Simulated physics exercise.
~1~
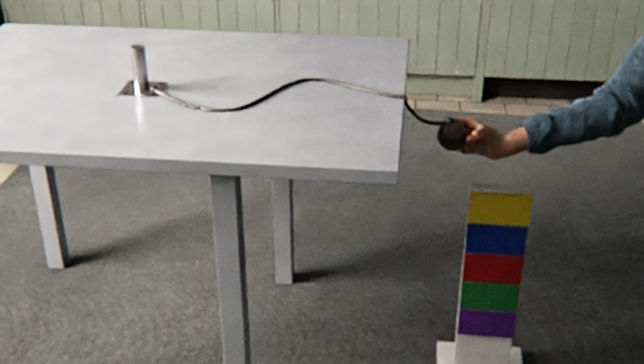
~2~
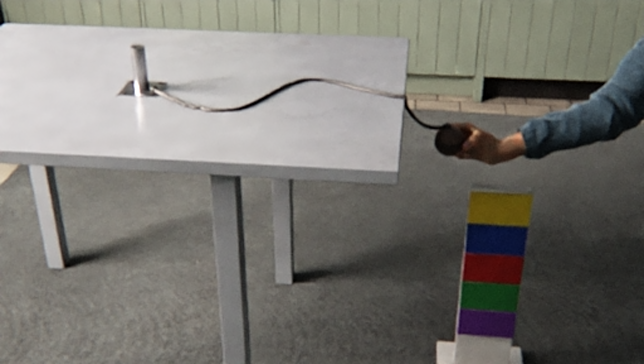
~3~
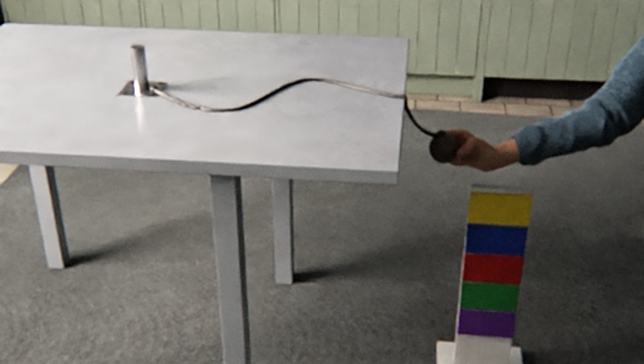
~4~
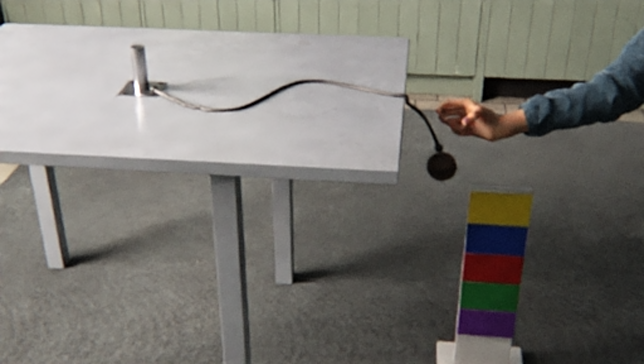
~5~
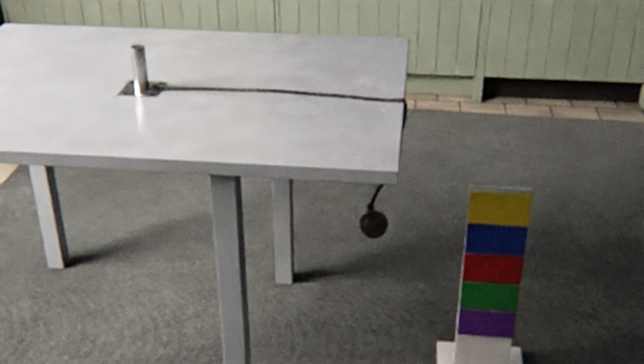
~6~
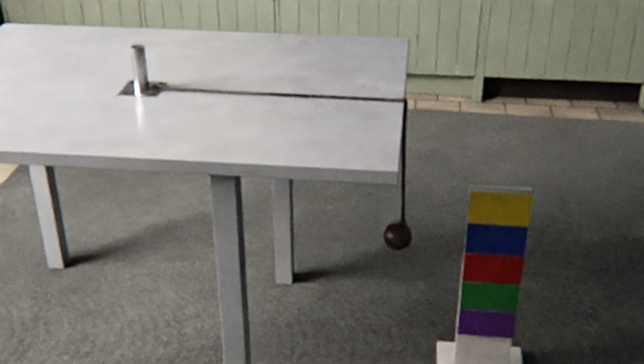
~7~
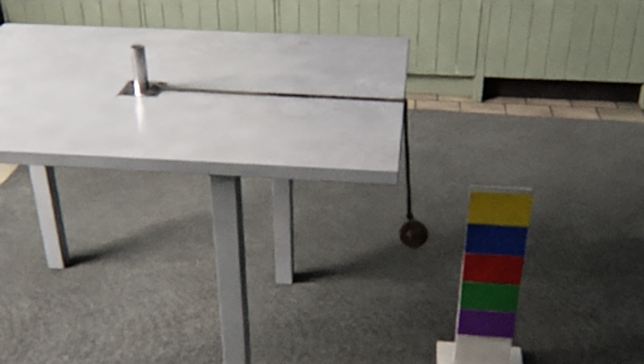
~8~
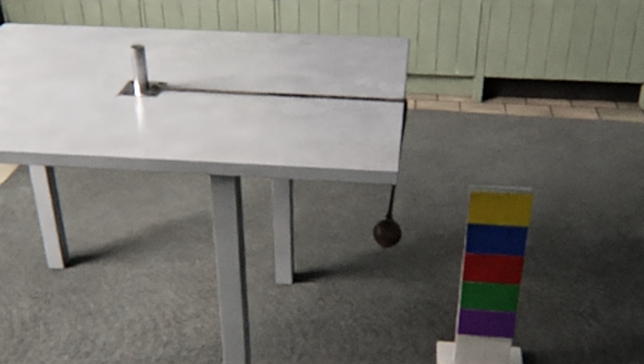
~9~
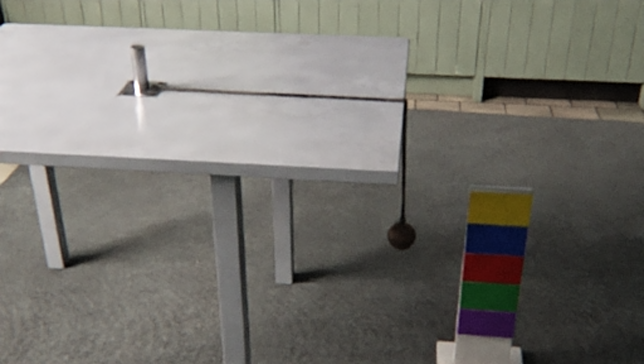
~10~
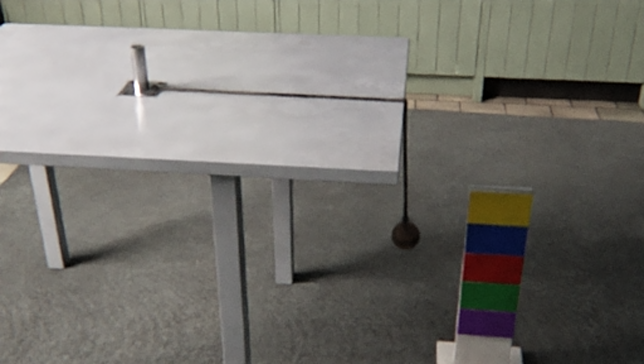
In a room with a grey floor and pale green panelled walls, a hand holds a brown ball just beyond the right edge of a table, its dark lead running slackly back to an upright post on the tabletop. Nearby stands a board with yellow, blue, red, green and purple bands. The hand lowers the ball slightly, then lets go and withdraws. The ball drops and swings left beneath the edge as the lead straightens. It sways right, left and slightly right again, finally hanging level with the blue band.
